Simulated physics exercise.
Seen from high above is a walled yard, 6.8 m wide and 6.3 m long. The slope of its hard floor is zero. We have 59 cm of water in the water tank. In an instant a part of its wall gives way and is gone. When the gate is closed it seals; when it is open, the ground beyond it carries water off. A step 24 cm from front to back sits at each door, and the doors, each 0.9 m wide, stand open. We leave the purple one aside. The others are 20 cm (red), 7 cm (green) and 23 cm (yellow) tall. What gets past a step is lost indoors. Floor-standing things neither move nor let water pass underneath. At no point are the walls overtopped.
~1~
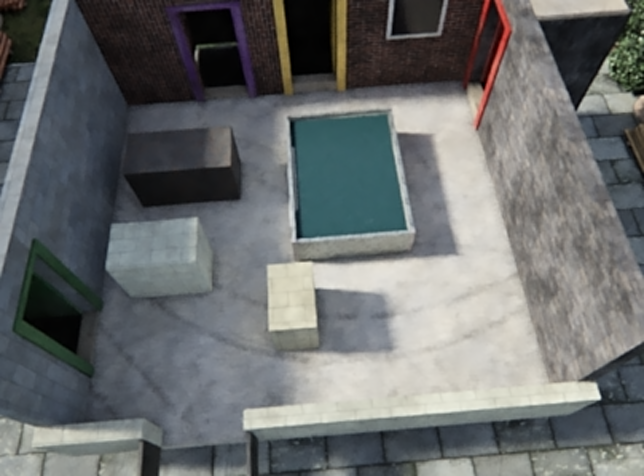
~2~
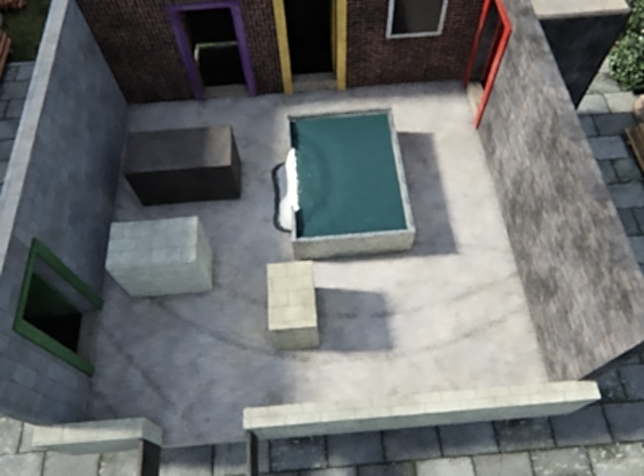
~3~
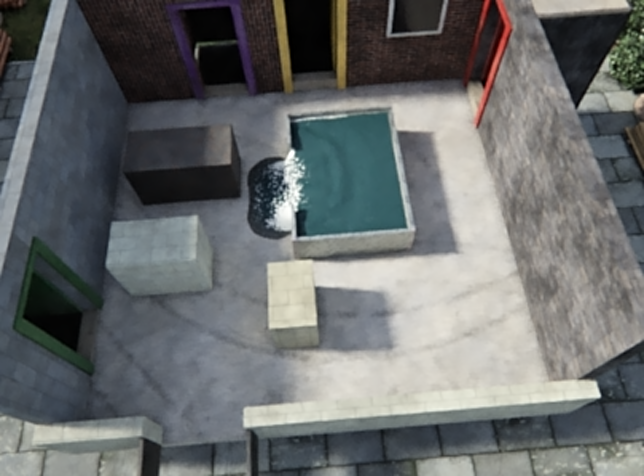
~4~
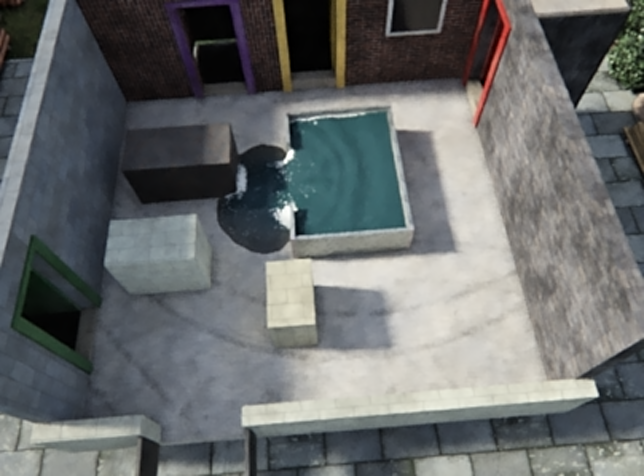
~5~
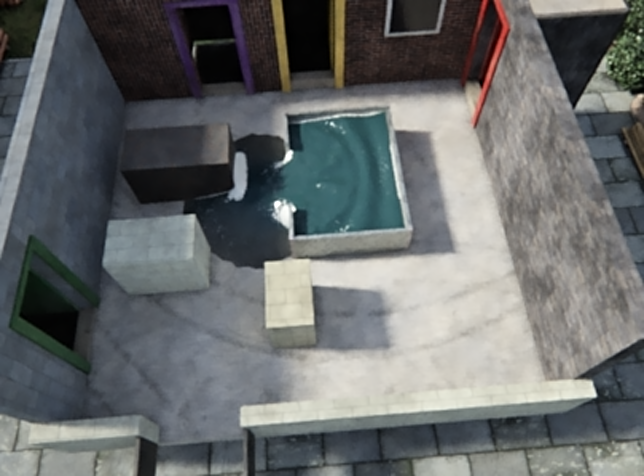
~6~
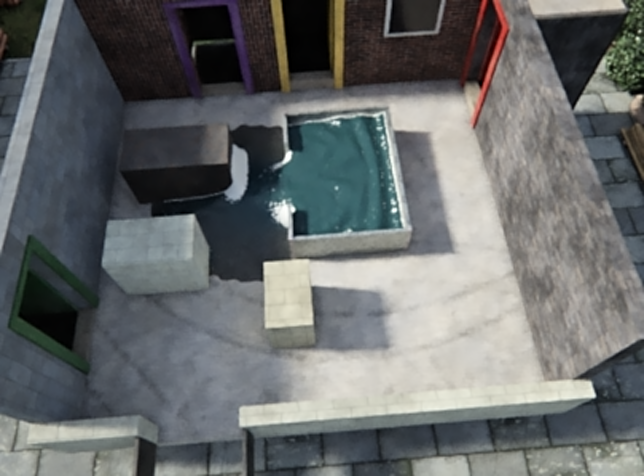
Water burst through the left side of a raised tank in a walled yard, spread across the pale floor, and washed against the dark block and around the white one beside it.
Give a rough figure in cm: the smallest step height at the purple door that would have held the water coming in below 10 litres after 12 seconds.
16 cm.
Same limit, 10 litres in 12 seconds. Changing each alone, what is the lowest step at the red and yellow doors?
Roughly 9.5 cm for the red door and roughly 10.0 cm for the yellow door.
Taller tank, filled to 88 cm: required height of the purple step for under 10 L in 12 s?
The step needs to be some 26 cm.
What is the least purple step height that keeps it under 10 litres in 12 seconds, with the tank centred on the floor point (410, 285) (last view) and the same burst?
Close to 10.0 cm would do it.
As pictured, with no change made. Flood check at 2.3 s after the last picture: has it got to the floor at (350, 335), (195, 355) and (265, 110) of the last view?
First bone-dry, second wet through, third wet through.
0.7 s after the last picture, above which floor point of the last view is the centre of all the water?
Centre estimate: (299, 194) px, approximately.
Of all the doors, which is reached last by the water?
The red one comes last.
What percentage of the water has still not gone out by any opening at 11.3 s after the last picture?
Roughly 82 %.
Then, 0.7 s after the last picture water covers 20 % of the floor, deepest (46 cm) near (242, 189); 8 cm at the purple door, 0 litres in over its 9 cm step.
Then, 2.3 s after the last picture water covers 50 % of the floor, deepest (26 cm) near (117, 233); 15 cm at the purple door, 51 litres in over its 9 cm step.
Then, 11.3 s after the last picture water covers 95 % of the floor, deepest (9 cm) near (441, 401); 5 cm at the purple door, 90 litres in over its 9 cm step.
At the purple door as built, the water peaked near 18 cm, 1.7 s after the last picture.
Run again over the same 12 s with other heights there, 31 litres in over 13 cm, 4 litres over 18 cm. The limit of 10 litres is kept from about 16 cm up.
